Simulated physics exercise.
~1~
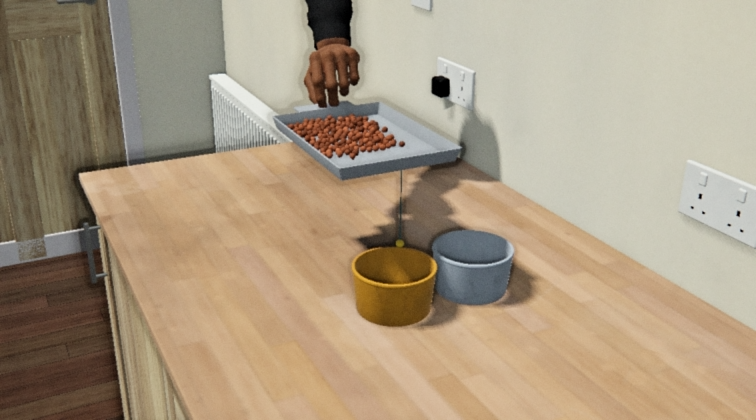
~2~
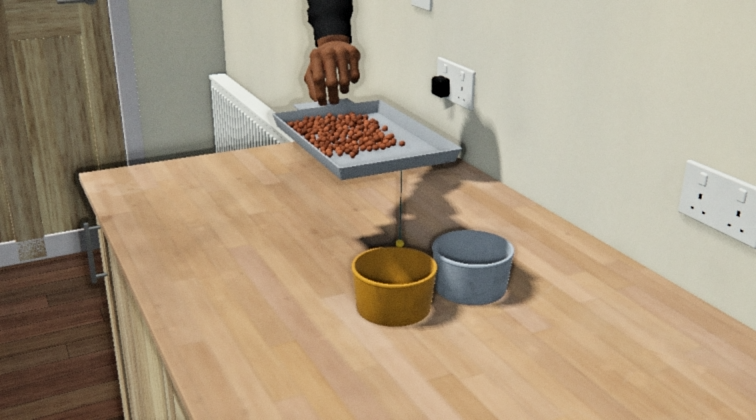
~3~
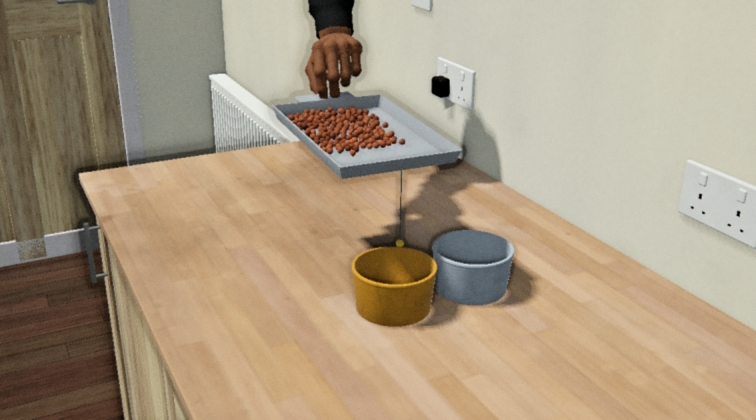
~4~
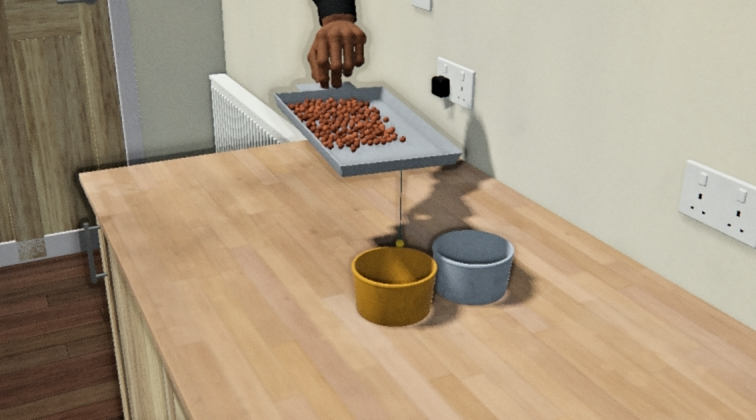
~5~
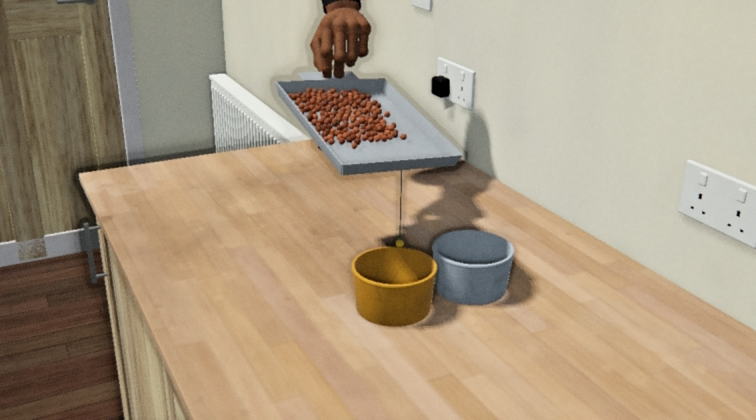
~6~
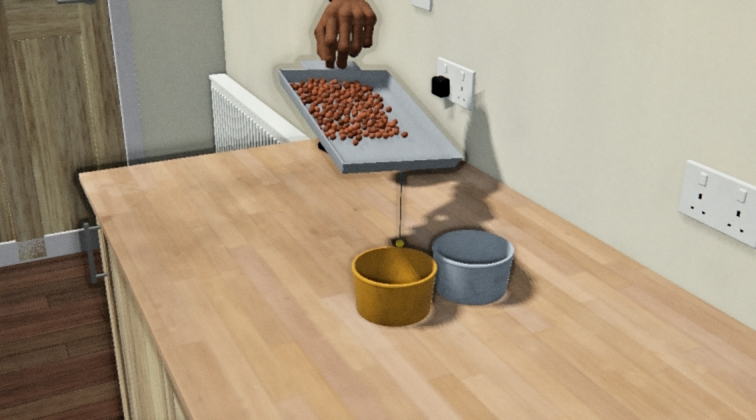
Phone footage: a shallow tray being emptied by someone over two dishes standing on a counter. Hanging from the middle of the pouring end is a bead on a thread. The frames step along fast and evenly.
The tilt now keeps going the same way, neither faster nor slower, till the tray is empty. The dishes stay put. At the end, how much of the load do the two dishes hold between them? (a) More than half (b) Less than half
(a) More than half.
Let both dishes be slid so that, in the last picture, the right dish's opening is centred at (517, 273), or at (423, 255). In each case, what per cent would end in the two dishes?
Roughly 20% first, roughly 50% second.
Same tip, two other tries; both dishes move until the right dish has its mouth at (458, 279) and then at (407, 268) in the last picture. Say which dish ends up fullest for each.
First try: The right-side dish; second try: The right-side dish.
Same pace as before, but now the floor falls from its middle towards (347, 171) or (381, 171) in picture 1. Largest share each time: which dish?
Note: Place 1, the dish at the left; place 2, the dish at the left.
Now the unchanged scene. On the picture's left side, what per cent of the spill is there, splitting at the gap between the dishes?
Around 10 per cent, give or take.
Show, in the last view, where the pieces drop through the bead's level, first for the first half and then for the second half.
At (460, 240) for the first part, then at (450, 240) for the others.
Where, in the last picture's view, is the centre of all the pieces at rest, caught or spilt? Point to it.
It settles centred around (463, 289).
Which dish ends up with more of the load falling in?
Looking at the end state, it is the right-side one.
Shortly afterwards, tray tipped steeply; the bulk on the tray; only a few in the right dish; only a few outside both; a little in the air.
Next, tray tipped right over; near two thirds on the tray; only a few in the left dish; near a quarter in the right dish; a little outside both; a little in the air.
Some moments later, tray tipped past a quarter turn; near a quarter in the left dish; near two thirds in the right dish; near a quarter outside both.
In the end, tray tipped past a quarter turn; near a quarter in the left dish; near two thirds in the right dish; near a quarter outside both.
